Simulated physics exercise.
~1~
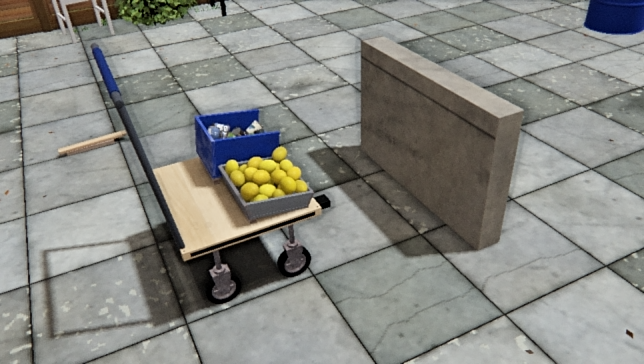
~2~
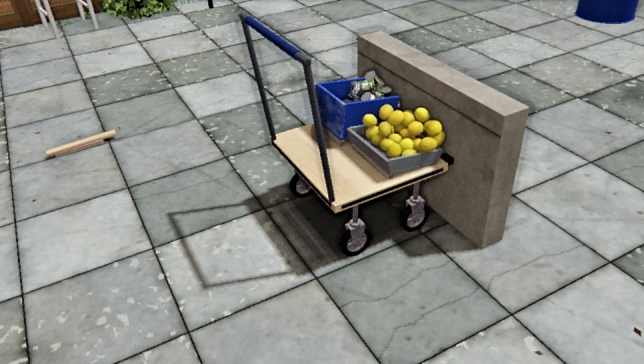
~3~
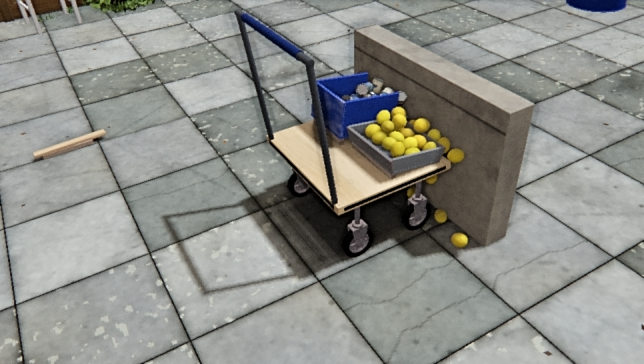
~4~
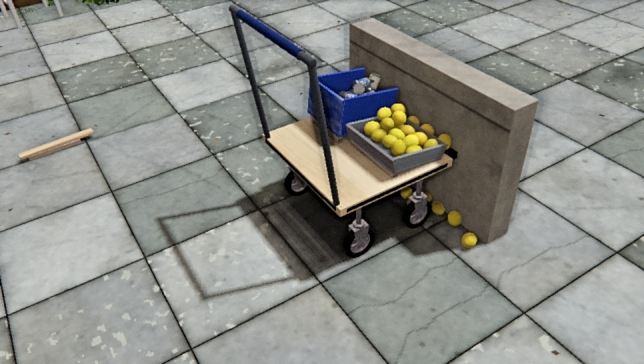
Paved patio, a trolley carrying blue and grey crates rolling right to a low wall, some yellow balls spilling onto the paving.
